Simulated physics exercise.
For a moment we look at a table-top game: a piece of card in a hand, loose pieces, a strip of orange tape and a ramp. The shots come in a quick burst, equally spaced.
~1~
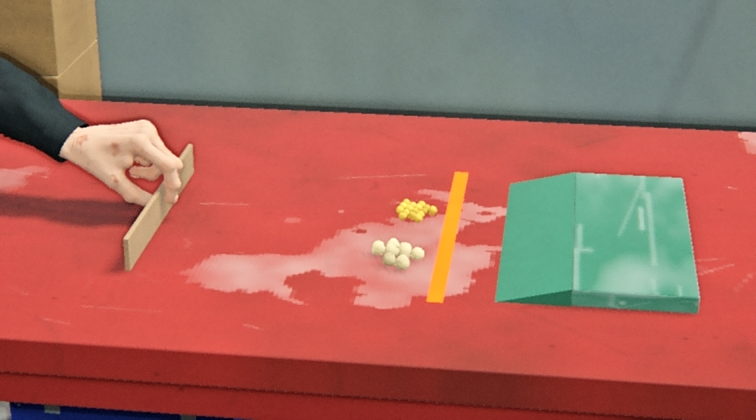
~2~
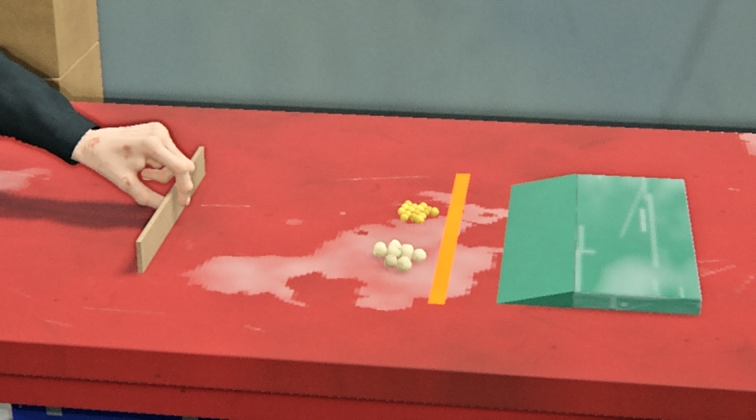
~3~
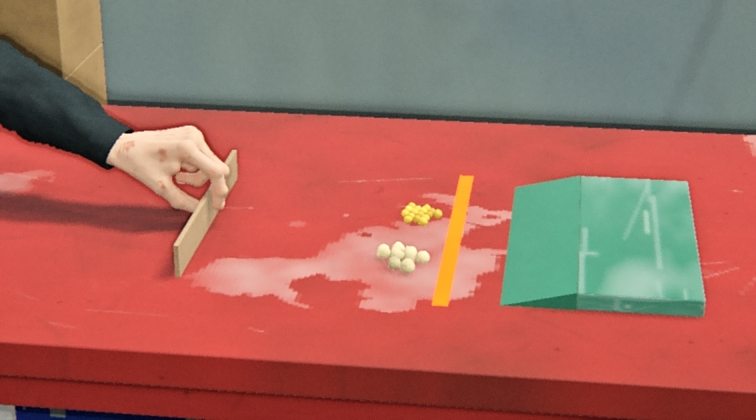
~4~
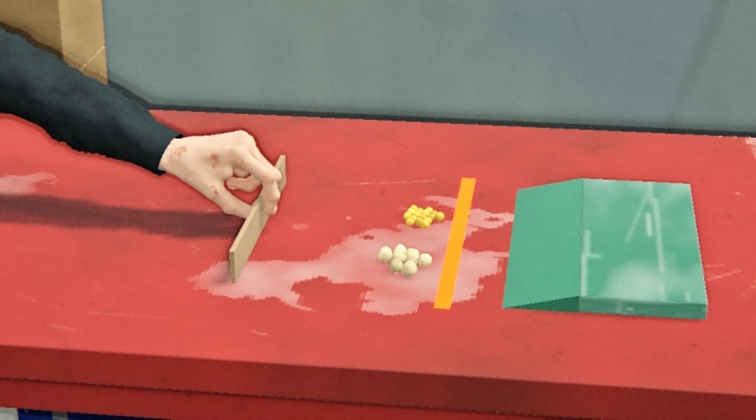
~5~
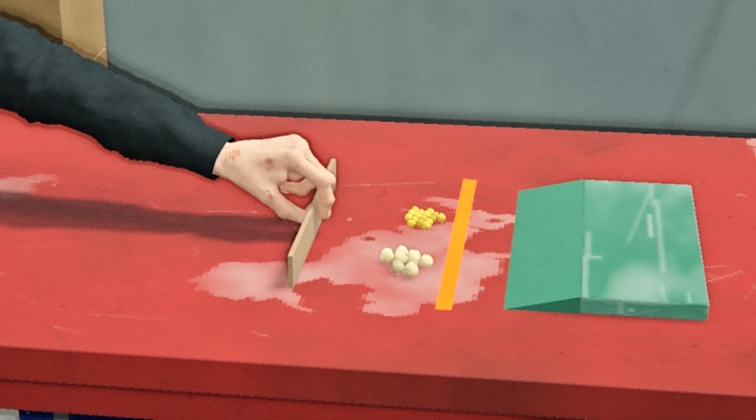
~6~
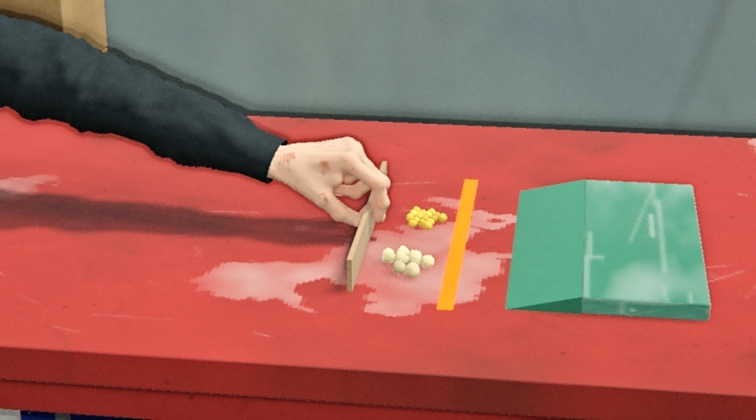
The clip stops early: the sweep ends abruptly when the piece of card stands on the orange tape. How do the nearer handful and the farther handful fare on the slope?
The nearer handful gets at least some up and the farther handful gets at least some up.
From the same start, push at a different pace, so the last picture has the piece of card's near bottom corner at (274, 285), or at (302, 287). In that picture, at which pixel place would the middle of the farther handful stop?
Around (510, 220), then around (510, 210).
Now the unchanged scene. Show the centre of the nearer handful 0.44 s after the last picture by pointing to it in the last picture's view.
Its centre is near (620, 254).
Then, 0.07 s after the last picture, piece of card still moving, near (434, 210); nearer handful all short of the ramp; farther handful all short of the ramp.
Then, 0.16 s after the last picture, piece of card stopped at the orange tape; nearer handful about two thirds on the ramp, about a third short of the ramp; farther handful most on the ramp, about a quarter short of the ramp.
Then, 0.44 s after the last picture, piece of card stopped at the orange tape; nearer handful most past the top, a small part on the ramp; farther handful most past the top, about a quarter on the ramp.
By the end, piece of card stopped at the orange tape; nearer handful all past the top; farther handful most past the top, about a quarter short of the ramp.
